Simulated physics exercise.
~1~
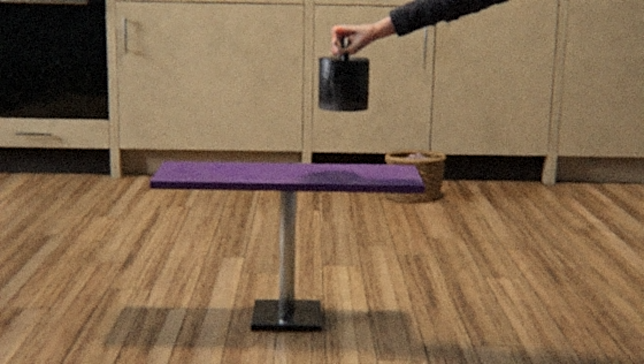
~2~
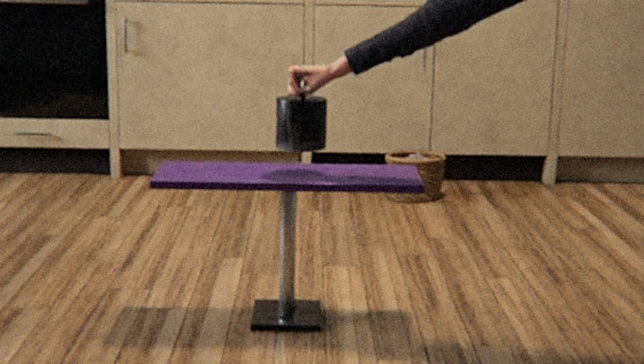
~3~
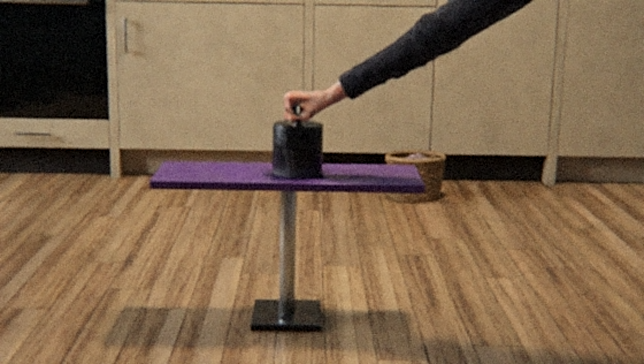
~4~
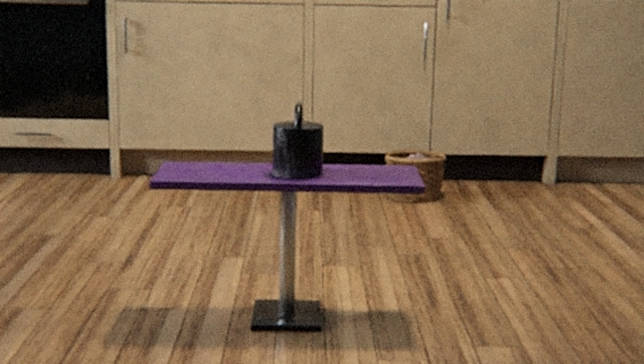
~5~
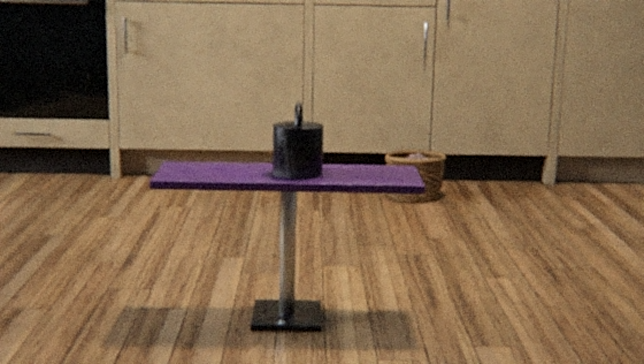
The clip shows a hand lowering a dark cylinder with a loop on top leftward and down onto a purple stand with a single central post. The hand lets go and withdraws, and the cylinder rests near the middle while the stand stays steady.
